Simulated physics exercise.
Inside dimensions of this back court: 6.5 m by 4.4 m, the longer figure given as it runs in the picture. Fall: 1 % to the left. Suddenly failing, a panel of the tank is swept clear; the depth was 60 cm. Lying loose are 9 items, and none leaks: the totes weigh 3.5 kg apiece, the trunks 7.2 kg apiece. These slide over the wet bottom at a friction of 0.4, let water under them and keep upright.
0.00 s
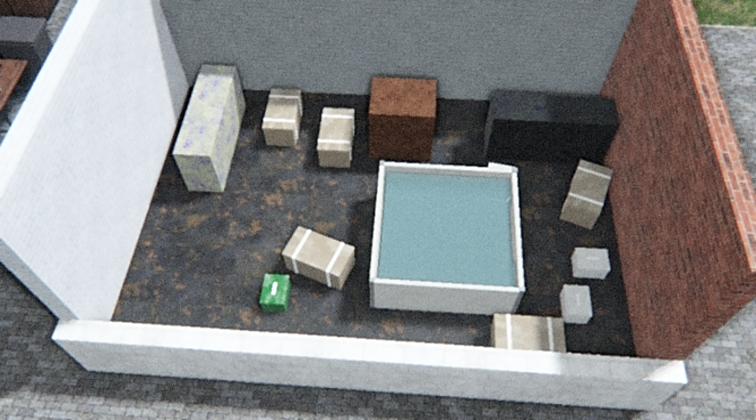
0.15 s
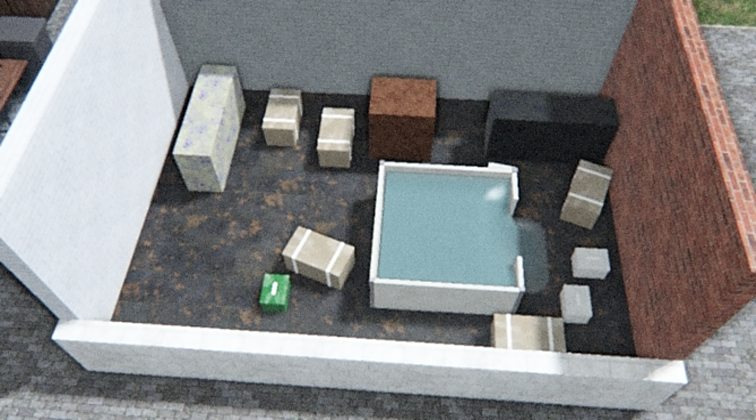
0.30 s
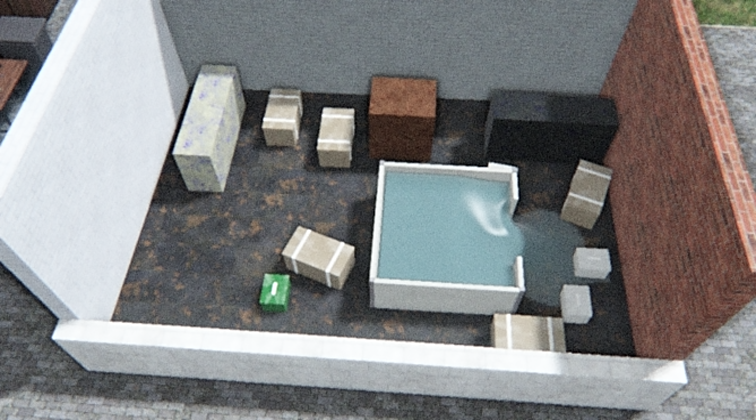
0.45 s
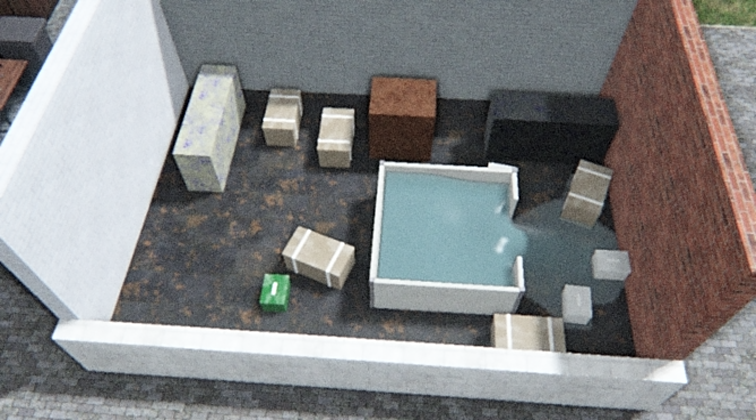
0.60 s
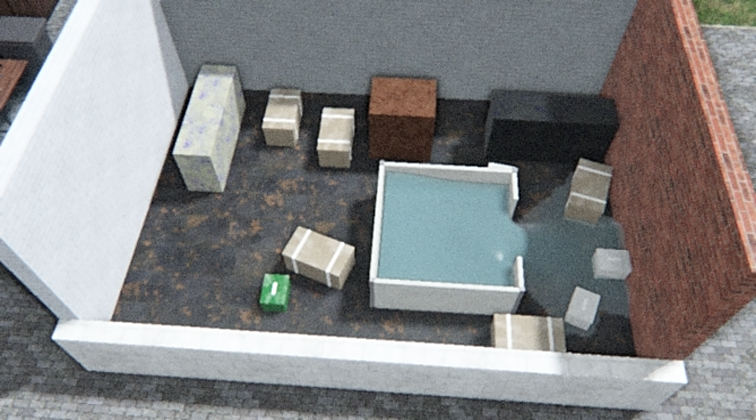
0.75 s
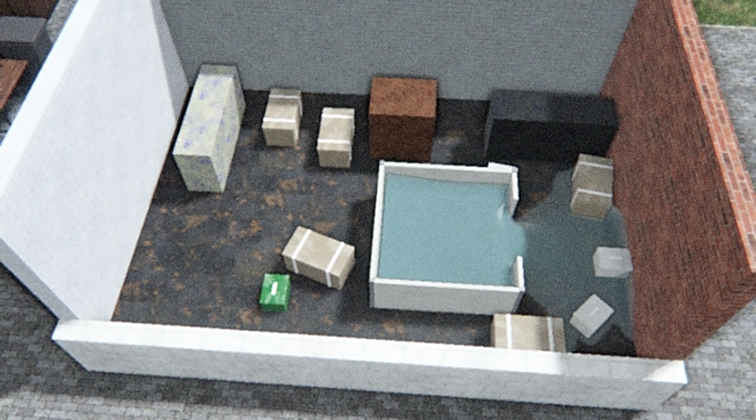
Water poured out through a gap in the right side of a square white tank and spread toward the brick wall, nudging two small pale boxes and a nearby tan trunk, while the green box stayed put.
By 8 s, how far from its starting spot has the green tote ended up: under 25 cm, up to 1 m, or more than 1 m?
I'm guessing it covers a long distance.
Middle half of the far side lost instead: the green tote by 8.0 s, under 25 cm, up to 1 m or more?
Note: Green tote shifted modestly.
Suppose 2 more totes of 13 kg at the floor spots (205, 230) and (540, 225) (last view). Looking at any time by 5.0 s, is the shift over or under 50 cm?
As asked, in order: Shy of the mark; clear of the mark.
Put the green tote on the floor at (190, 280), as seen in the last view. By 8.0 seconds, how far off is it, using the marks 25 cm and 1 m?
As it turns out, it is swept away.
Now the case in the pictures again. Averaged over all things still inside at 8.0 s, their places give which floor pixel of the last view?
They average out to somewhere around (306, 208).
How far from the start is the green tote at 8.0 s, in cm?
Measured offset: Near 150 cm.
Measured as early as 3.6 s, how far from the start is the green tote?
It is about 50 cm out of place by then.
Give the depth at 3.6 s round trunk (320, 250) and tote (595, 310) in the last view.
Around 1 cm and 11 cm.
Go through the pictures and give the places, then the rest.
In the first picture, the green tote at (275, 289) rests on the ground; 2.9 m2 under water; 0 of 9 have shifted.
In the second picture, the green tote at (275, 289), on the bottom; 3.3 m2 under water; 0 of 9 have shifted.
In the third picture, the green tote at (275, 289) rests on the ground; 4.0 m2 under water; 0 of 9 have shifted.
In the fourth picture, the green tote at (275, 289) rests on the ground; water covers 4.6 m2; 1 of 9 have shifted.
In the fifth picture, the green tote at (275, 289) rests on the ground; 5.0 m2 under water; 2 of 9 have shifted.
In the sixth picture, the green tote at (275, 289), on the bottom; water covers 5.5 m2; 3 of 9 have shifted.
After 1.6 s the green tote is near (275, 289), 0.0 m from its start, aground; 3 afloat.
After 3.6 s the green tote is near (241, 276), 0.5 m from its start, aground; 5 afloat.
After 5.6 s the green tote is near (169, 215), 1.9 m from its start, afloat; 6 afloat.
After 8.0 s the green tote is near (208, 208), 1.6 m from its start, afloat; 8 afloat.
